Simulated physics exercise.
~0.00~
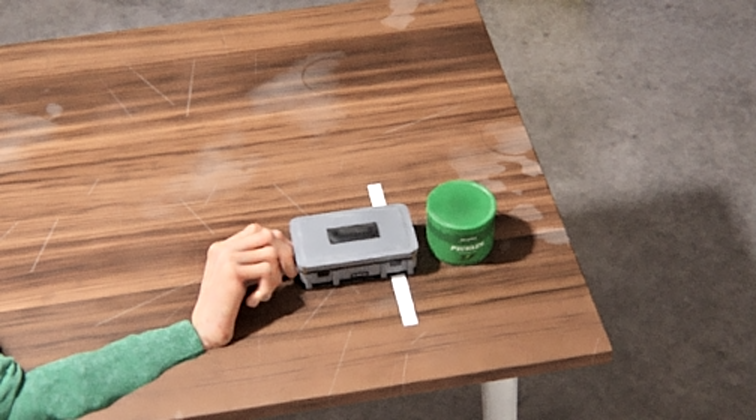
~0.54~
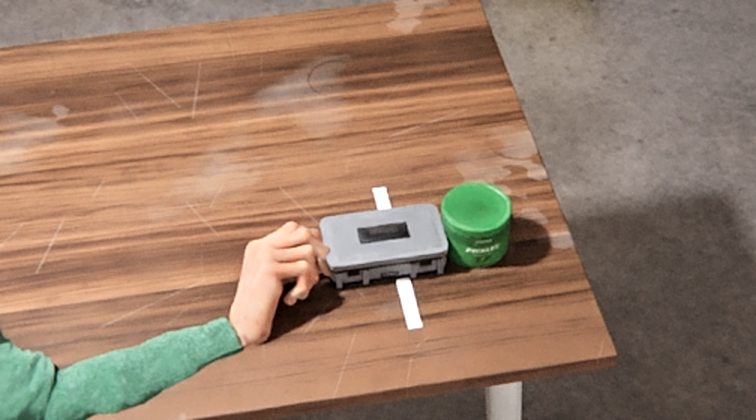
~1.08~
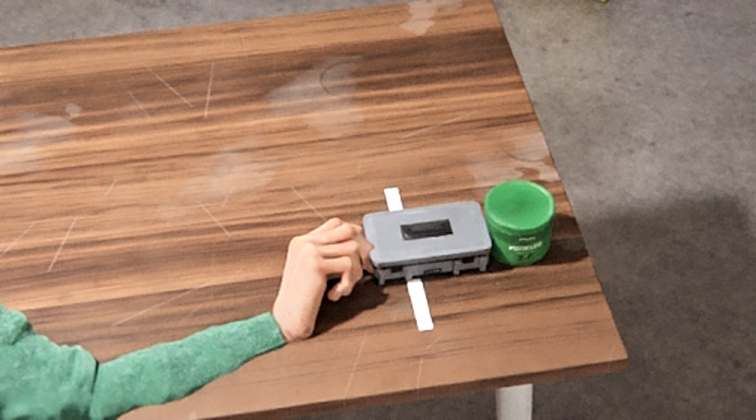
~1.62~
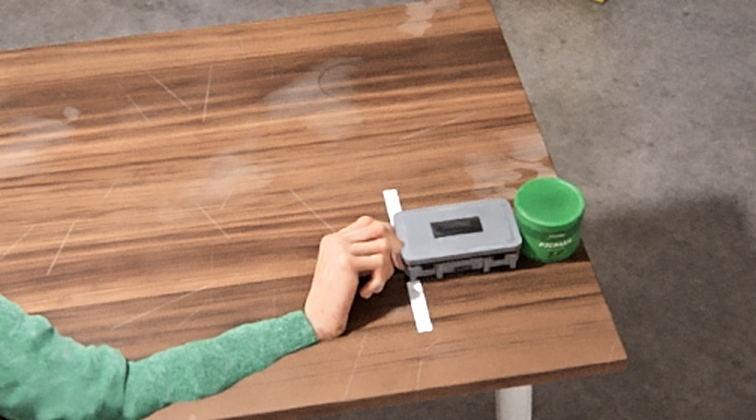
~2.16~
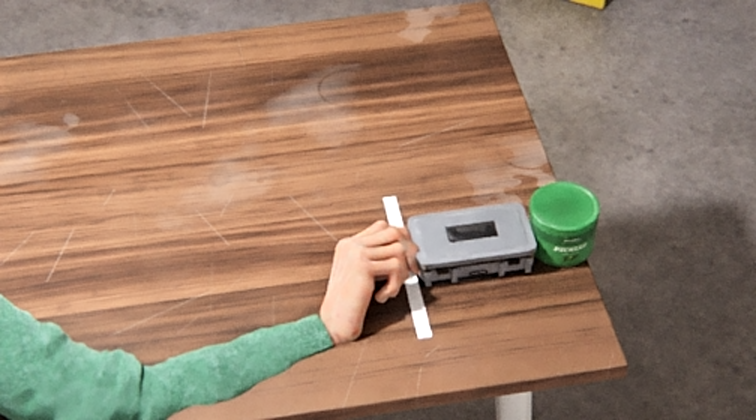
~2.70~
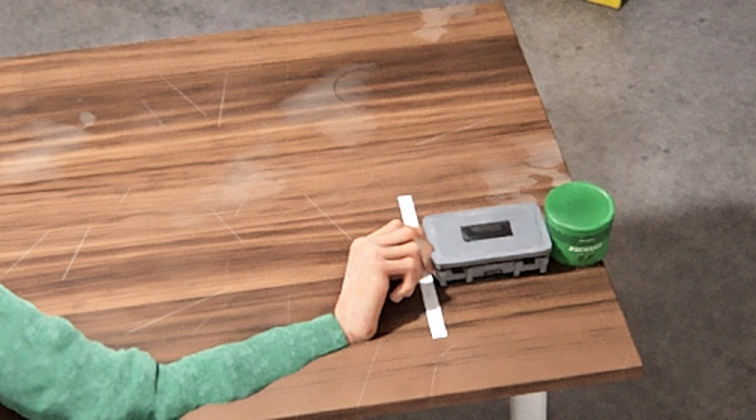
A hand pushes a grey case into a green tub, sliding both right across the table.
